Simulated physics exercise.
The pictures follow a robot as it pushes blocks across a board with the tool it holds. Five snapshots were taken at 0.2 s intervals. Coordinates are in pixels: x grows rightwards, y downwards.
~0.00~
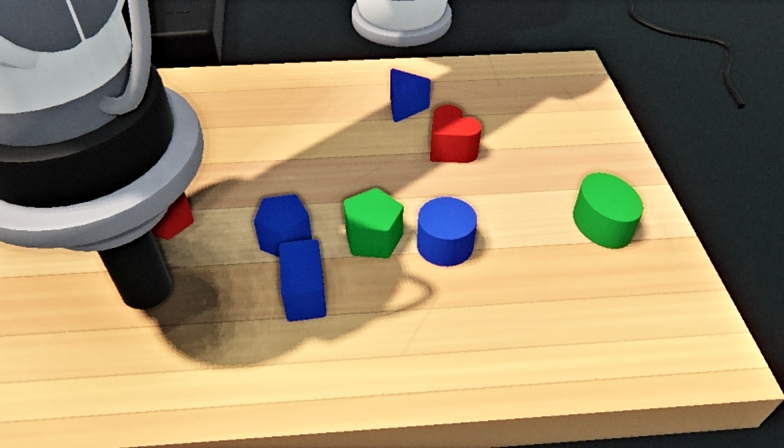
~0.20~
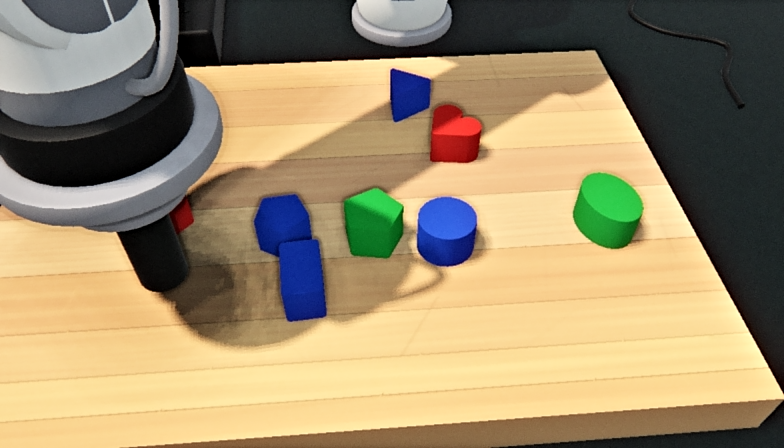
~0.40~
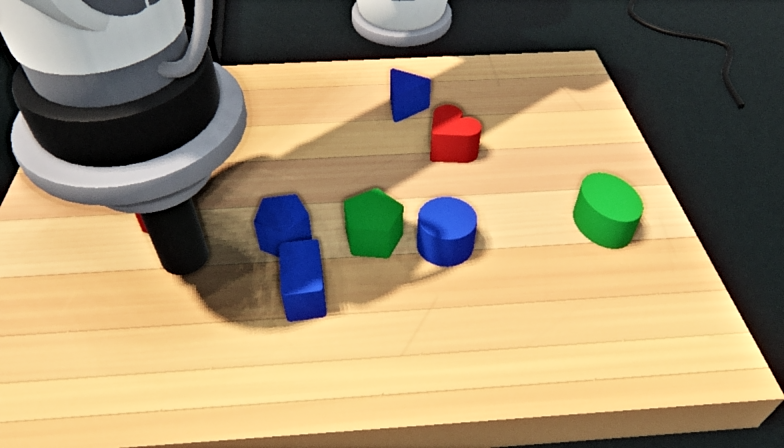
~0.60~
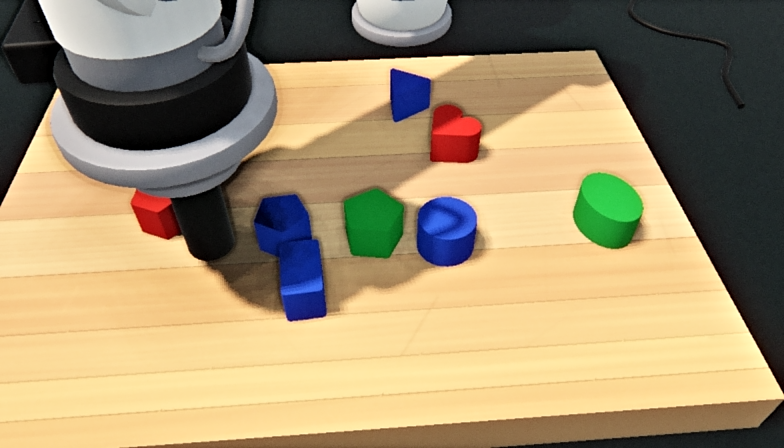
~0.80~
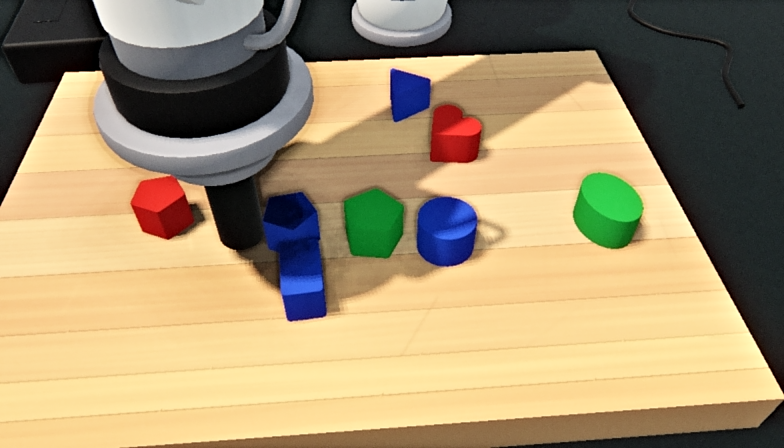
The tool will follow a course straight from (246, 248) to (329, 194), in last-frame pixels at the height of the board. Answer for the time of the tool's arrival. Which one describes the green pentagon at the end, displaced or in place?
The green pentagon will be pushed away from where it stands.
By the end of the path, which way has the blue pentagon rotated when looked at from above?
Clockwise, from overhead.
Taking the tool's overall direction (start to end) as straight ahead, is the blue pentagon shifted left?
The answer is no.
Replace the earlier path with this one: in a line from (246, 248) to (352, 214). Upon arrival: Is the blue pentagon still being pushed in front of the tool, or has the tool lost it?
When the path ends, it will sit ahead of the tool.
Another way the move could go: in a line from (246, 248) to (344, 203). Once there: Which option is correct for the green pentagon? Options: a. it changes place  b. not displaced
a (it changes place)
What follows on the original path. Halfway along, tool (287, 205); blue pentagon (329, 199), turned 25° clockwise; green pentagon (382, 210).
At the end, tool (328, 179); blue pentagon (339, 198), turned 40° clockwise; blue oblong not moved; green pentagon (389, 211).
